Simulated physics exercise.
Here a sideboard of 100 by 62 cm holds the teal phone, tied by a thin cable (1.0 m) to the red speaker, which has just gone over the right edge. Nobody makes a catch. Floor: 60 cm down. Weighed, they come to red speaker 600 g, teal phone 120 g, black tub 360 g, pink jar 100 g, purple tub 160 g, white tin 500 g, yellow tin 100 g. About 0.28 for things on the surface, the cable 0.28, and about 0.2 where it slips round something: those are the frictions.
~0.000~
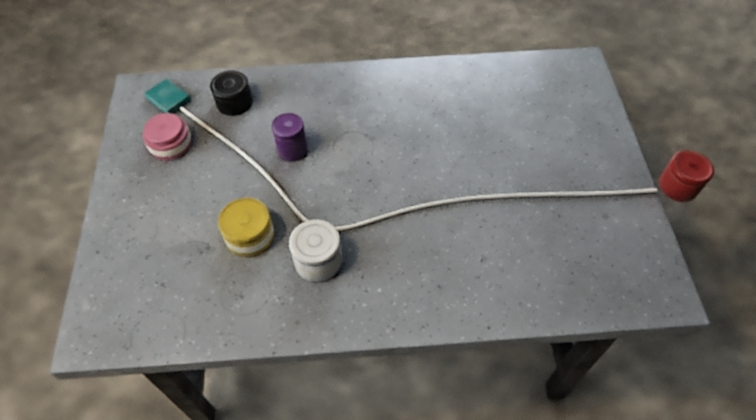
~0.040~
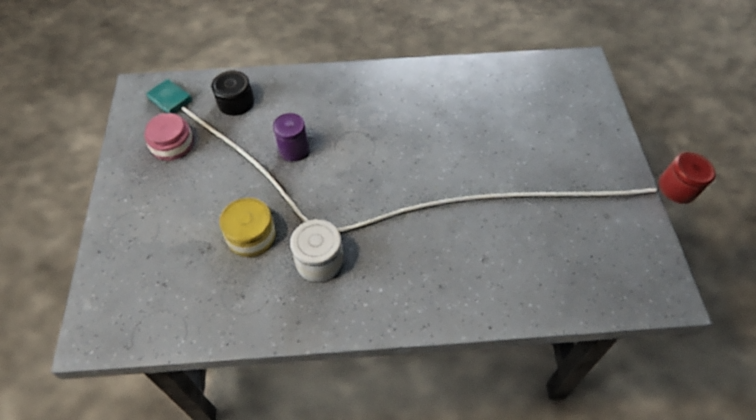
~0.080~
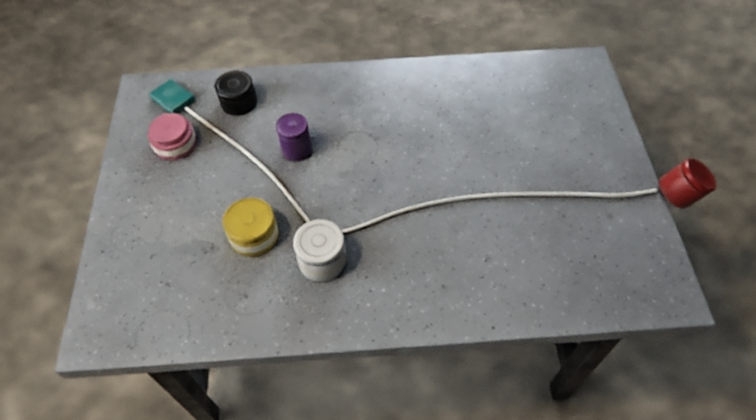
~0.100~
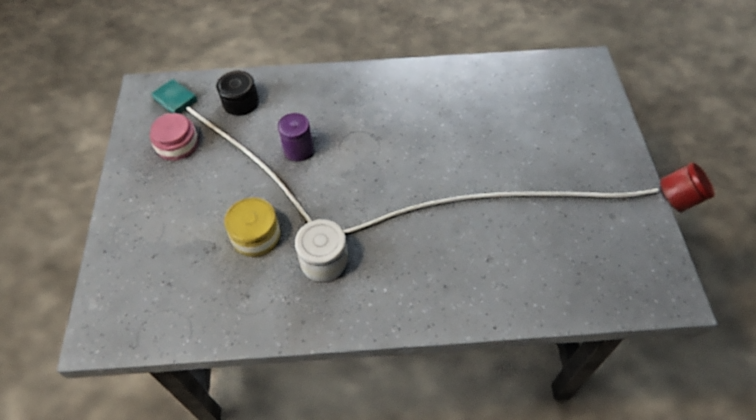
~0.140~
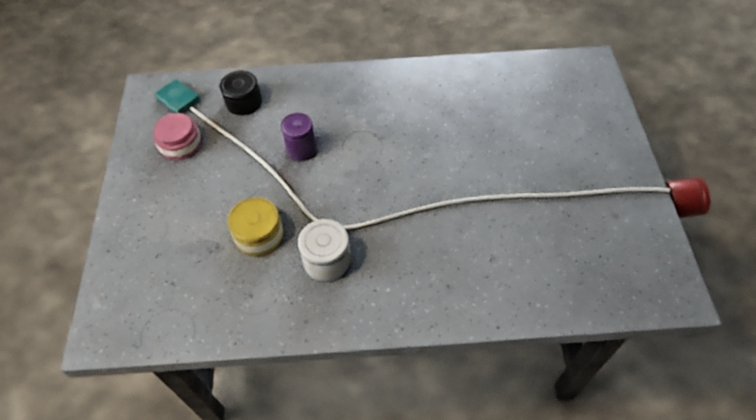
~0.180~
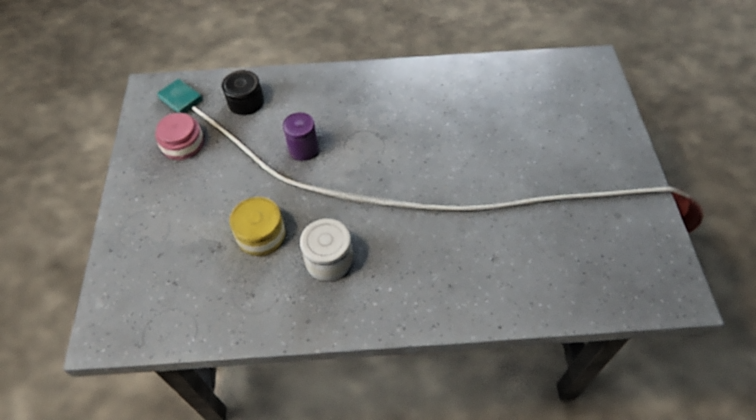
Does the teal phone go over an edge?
Expect the teal phone to be off the edge.
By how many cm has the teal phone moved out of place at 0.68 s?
About: Teal phone 100 cm.
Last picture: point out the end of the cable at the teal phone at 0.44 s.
Near (383, 181).
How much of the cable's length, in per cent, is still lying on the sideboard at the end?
I'd estimate close to 0 per cent of the cable's length.
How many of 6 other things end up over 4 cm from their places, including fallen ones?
Counted result: 2.
By 0.4 s, the cable's tail end at (383, 181); teal phone 41 cm off its start, purple tub 10 cm off its start, red speaker over the edge.
By 0.7 s, the cable's tail end at (707, 259); teal phone 98 cm off its start, purple tub 11 cm off its start, red speaker over the edge.
By 0.9 s, the cable has left the top; teal phone over the edge, purple tub 11 cm off its start at (331, 82), red speaker over the edge.
By 1.2 s, the cable has left the top; teal phone over the edge, purple tub 11 cm off its start, red speaker over the edge.
By 2.4 s, the cable has left the top; teal phone over the edge, purple tub 11 cm off its start at (331, 82), red speaker over the edge, pink jar 1 cm off its start at (174, 131).
